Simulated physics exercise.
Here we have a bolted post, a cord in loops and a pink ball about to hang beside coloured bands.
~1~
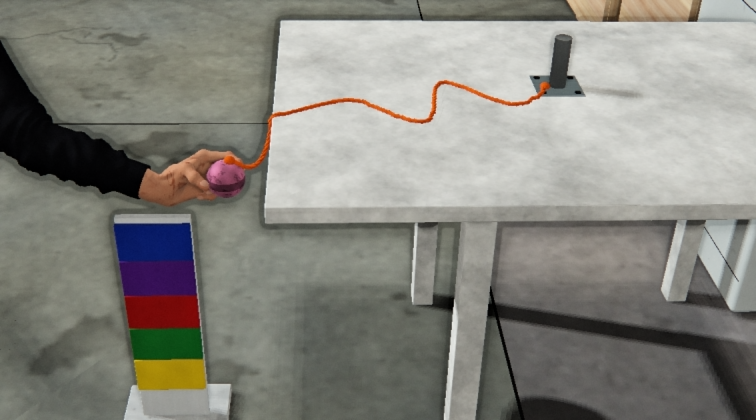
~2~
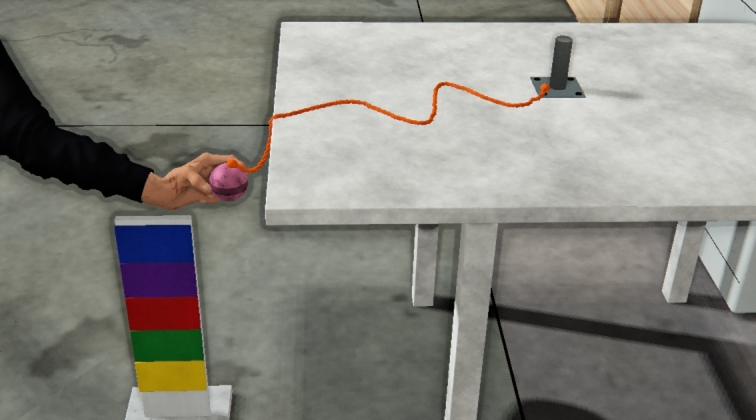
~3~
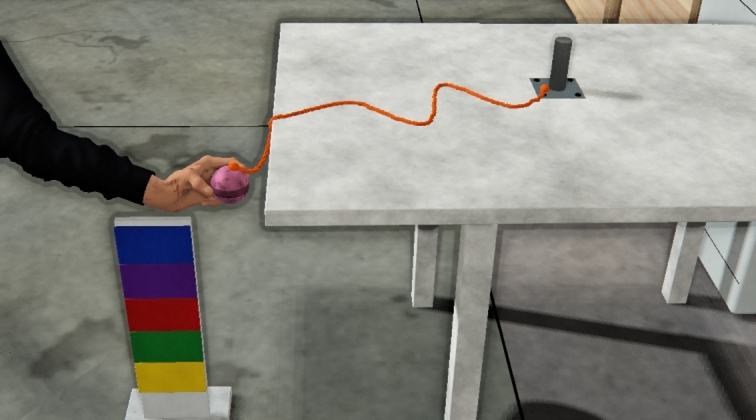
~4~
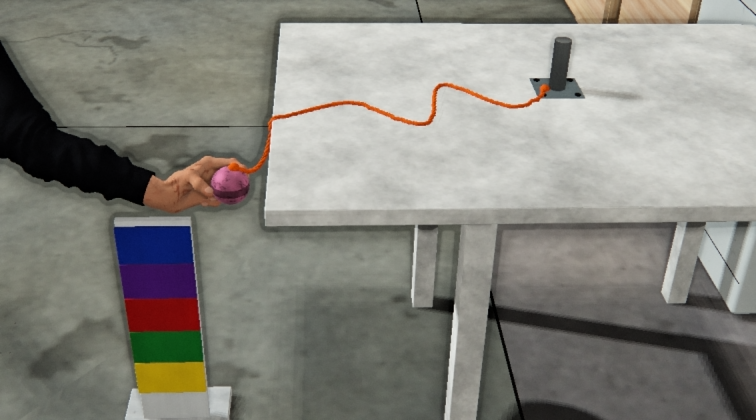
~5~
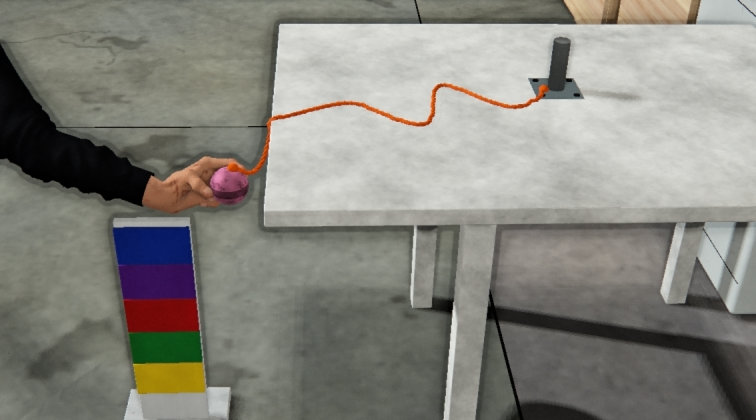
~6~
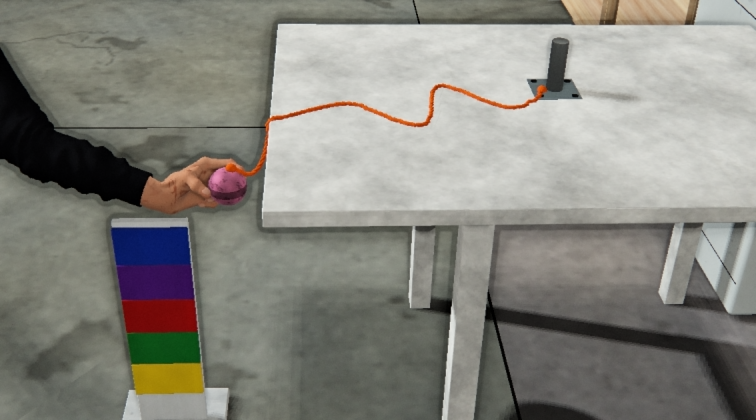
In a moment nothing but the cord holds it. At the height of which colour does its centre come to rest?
Its centre hangs level with the red band.
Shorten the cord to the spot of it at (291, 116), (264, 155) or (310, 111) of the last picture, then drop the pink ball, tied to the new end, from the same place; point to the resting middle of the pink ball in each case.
Near (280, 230), (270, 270) and (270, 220).
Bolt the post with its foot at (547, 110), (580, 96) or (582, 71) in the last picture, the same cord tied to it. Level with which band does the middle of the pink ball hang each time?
One after the other, green; red; purple.
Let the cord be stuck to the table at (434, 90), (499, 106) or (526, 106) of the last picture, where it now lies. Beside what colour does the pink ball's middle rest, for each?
It would be purple; red; red.
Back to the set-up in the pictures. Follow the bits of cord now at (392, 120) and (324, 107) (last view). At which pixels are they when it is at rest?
At (278, 113), then (273, 182).
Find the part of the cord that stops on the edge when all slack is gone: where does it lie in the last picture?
Near (388, 117).
Soon after, ball near (237, 296); level with purple.
Then, ball near (298, 295); level with red.
Further on, ball near (269, 310); level with red.
At rest, ball near (278, 309); level with red. Its middle rests at the red band.
